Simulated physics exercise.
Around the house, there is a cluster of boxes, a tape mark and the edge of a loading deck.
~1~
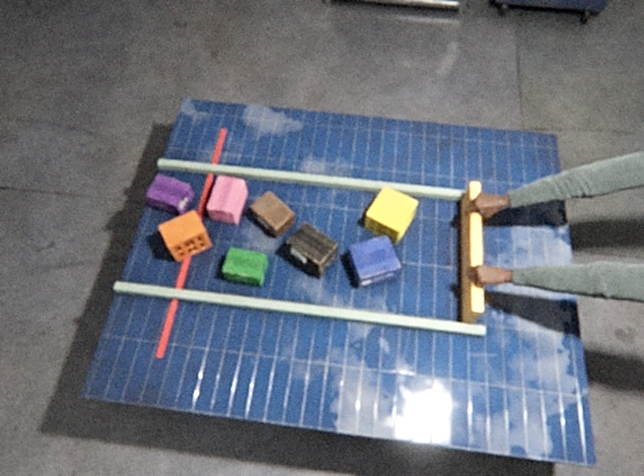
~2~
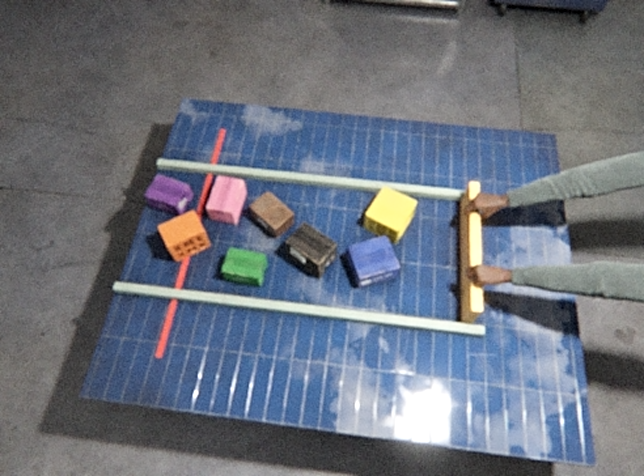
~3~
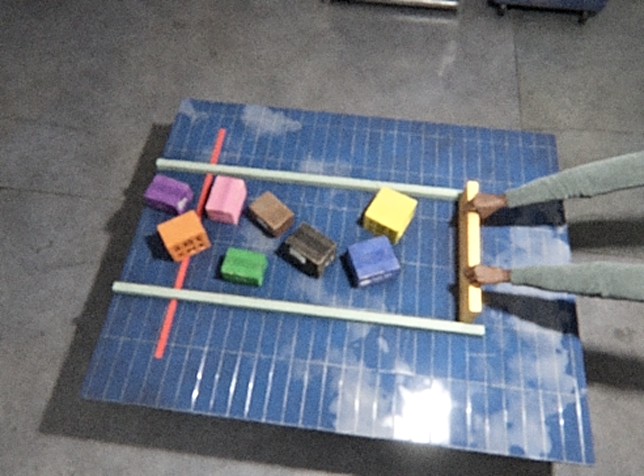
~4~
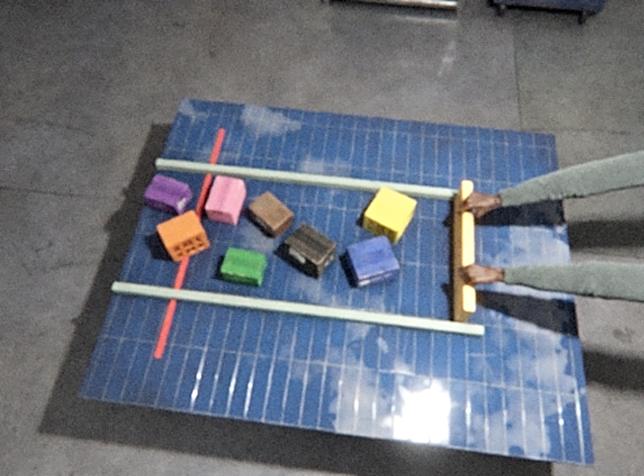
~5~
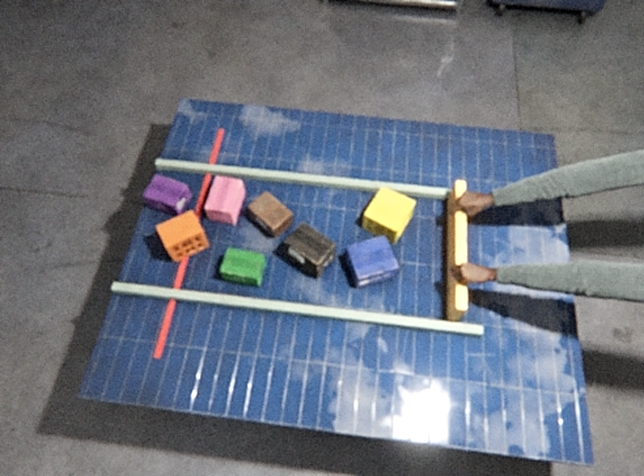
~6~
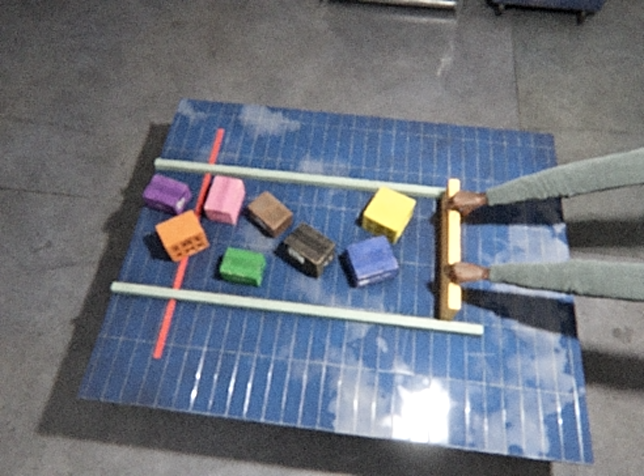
On a blue tiled surface, two hands slide a plank slightly left toward colourful boxes.
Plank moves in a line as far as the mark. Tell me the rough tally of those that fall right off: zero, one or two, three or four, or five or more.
Tally: Three or four.
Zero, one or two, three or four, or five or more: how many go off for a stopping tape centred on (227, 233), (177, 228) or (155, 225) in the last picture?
One after the other, the answers are either one or two; 5 or more; more than four.
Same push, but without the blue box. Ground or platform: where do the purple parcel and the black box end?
I'd say the purple parcel goes off and the black box holds its spot.
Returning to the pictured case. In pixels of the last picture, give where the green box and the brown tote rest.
I'd put one close to (160, 266) and the other close to (151, 195).
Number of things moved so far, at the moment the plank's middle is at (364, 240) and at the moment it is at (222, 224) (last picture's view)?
It comes to 3 for the first spot, 8 for the other.
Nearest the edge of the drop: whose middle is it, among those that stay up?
The brown tote finishes nearest.
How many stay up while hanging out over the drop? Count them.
The count is 1.
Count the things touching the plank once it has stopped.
The figure is 3.
Soon after, none off yet; purple parcel at rest near (167, 196); orange crate at rest near (183, 237); pink box at rest near (225, 200).
Then, none off yet; purple parcel at rest near (167, 196); orange crate at rest near (183, 237); pink box moved a little near (219, 197).
Further on, none off yet; purple parcel moved about its own width near (137, 195); orange crate moved about its own width near (128, 231); pink box moved about its own width near (170, 191).
At rest, the number that fall off is three or four; fallen, black box, pink box, orange crate and purple parcel.
